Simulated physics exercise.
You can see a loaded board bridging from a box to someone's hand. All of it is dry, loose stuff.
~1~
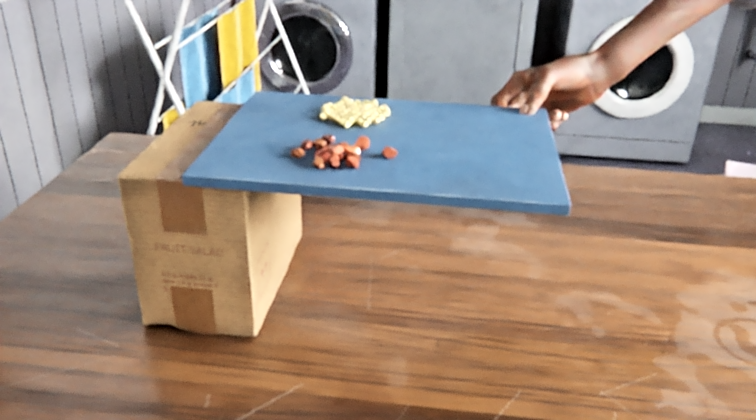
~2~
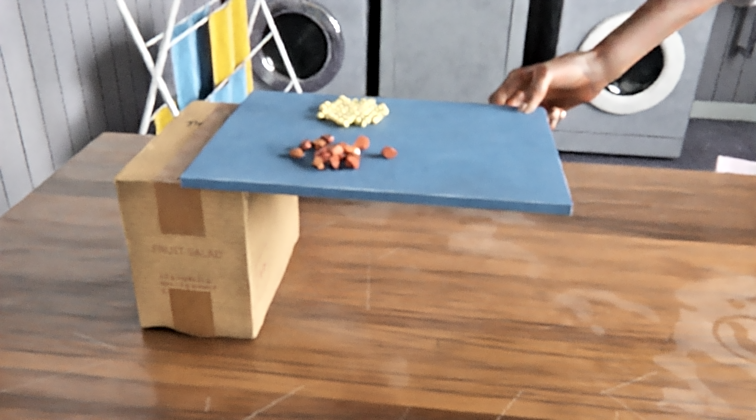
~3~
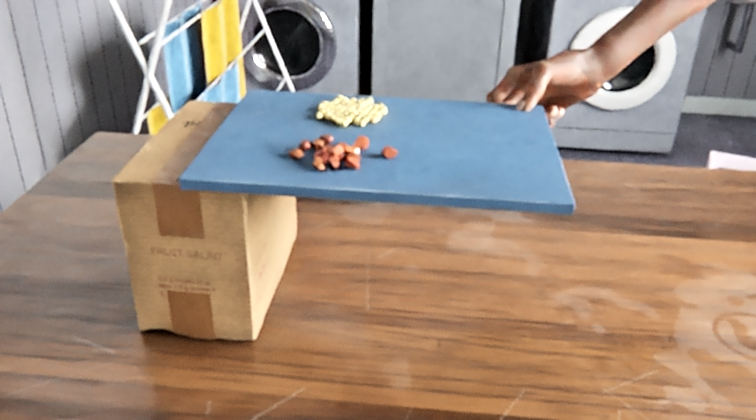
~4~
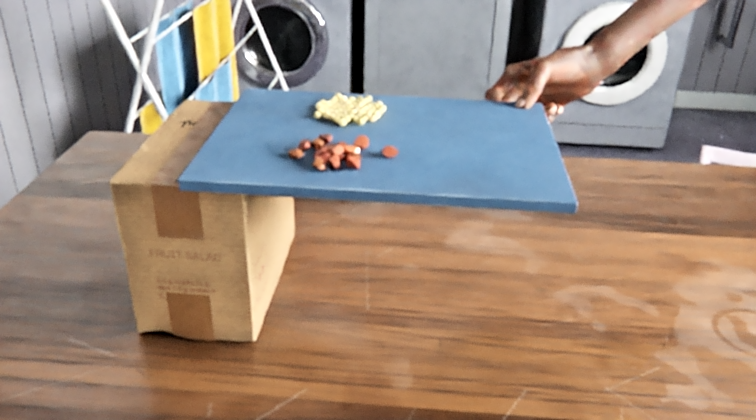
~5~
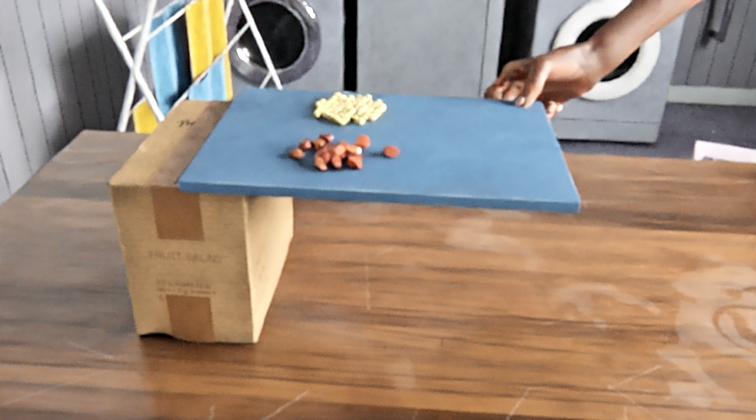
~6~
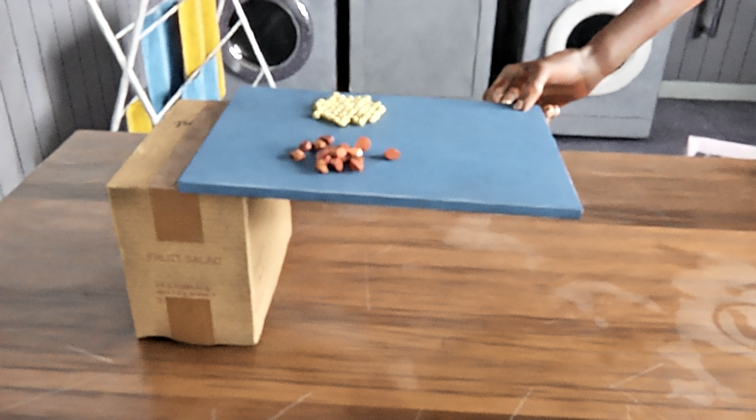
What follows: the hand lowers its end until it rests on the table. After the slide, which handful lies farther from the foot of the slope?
It's the rear handful that travels the longer way.
Then, 0.36 s later than the last frame, board sloping at 12°; near handful every one still on the board; far handful every one still on the board.
Then, 0.82 s later than the last frame, board sloping at 27°; near handful every one still on the board; far handful every one still on the board.
Then, 1.32 s later than the last frame, board resting at 38°; near handful mostly less than half a board's length out; far handful mostly up to a board's length out.
When it is over, board resting at 38°; near handful mostly less than half a board's length out; far handful mostly up to a board's length out, just a few gone off the table; the far handful has gone farther.
